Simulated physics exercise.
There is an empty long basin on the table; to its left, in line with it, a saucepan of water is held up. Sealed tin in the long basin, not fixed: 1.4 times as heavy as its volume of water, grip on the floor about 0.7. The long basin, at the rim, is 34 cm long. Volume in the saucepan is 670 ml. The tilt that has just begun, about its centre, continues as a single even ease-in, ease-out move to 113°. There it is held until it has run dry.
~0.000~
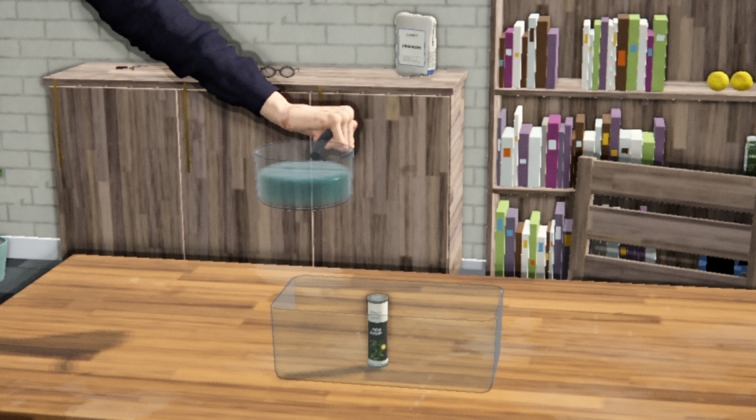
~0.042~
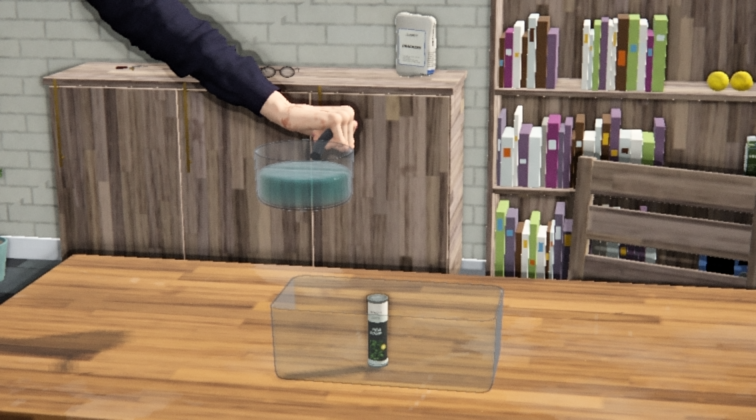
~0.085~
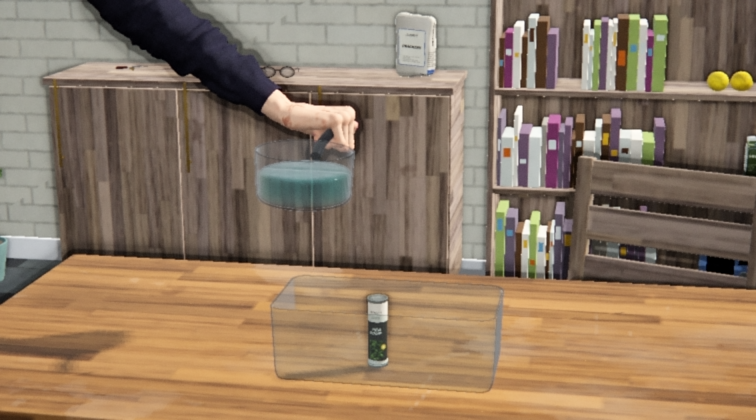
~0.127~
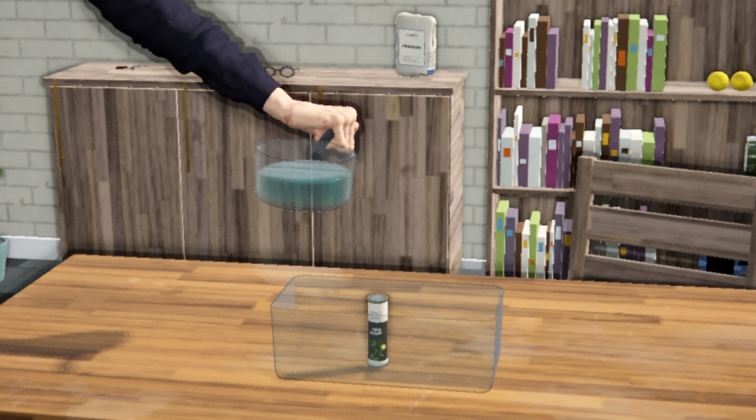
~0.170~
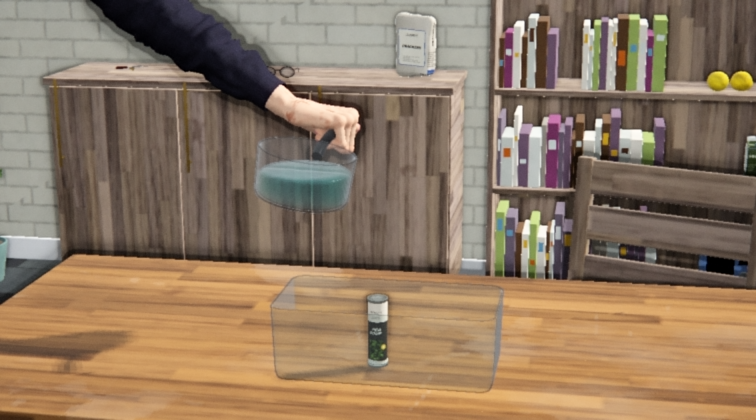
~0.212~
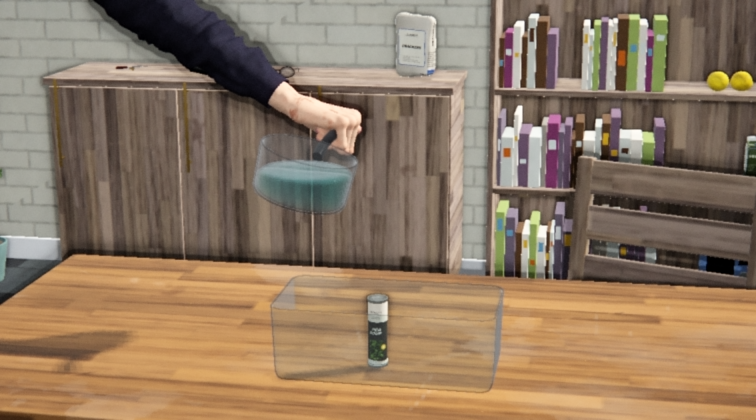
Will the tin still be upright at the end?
It does not overbalance.
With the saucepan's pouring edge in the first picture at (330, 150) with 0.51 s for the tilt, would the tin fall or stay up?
It tumbles.
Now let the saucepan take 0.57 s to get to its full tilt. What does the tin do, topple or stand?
Then the tin does not tip.
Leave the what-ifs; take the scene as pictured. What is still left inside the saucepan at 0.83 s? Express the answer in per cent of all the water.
I'd say some 8 per cent remains.
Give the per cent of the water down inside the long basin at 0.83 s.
78 per cent or thereabouts.
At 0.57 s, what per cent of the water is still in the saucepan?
Roughly 54 percent.
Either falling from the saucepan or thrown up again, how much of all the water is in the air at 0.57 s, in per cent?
At that moment, about 42 percent.
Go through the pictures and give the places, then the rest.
In the first picture, it leans 0°; its right rim is at (352, 153); the water meets the walls at (260, 169) and (350, 172); the long basin's rim runs from (282, 292) to (499, 304); the tin's top is at (378, 301).
In the second picture, it leans 1°; its right rim is at (352, 154); the water meets the walls at (260, 168) and (350, 172).
In the third picture, it leans 2°; its right rim is at (353, 155); the water meets the walls at (260, 168) and (351, 173).
In the fourth picture, it leans 5°; its right rim is at (354, 158); the water meets the walls at (261, 168) and (351, 173).
In the fifth picture, it leans 9°; its right rim is at (355, 162); the water meets the walls at (260, 168) and (351, 173).
In the sixth picture, it leans 14°; its right rim is at (356, 166); the water meets the walls at (260, 168) and (352, 174).
Then, 0.57 s in, the tilt is 79° and 53 per cent is still to pour; the tin stands where it began.
Then, 0.83 s in, the tilt is 111° and 8 per cent is still to pour; the tin stands where it began.
Then, 1.11 s in, the tilt is 113° and 0 per cent is still to pour; the tin stands where it began.
Then, 1.41 s in, the tilt is 113° and 0 per cent is still to pour; the tin stands where it began.
Finally, the tin stands where it began.
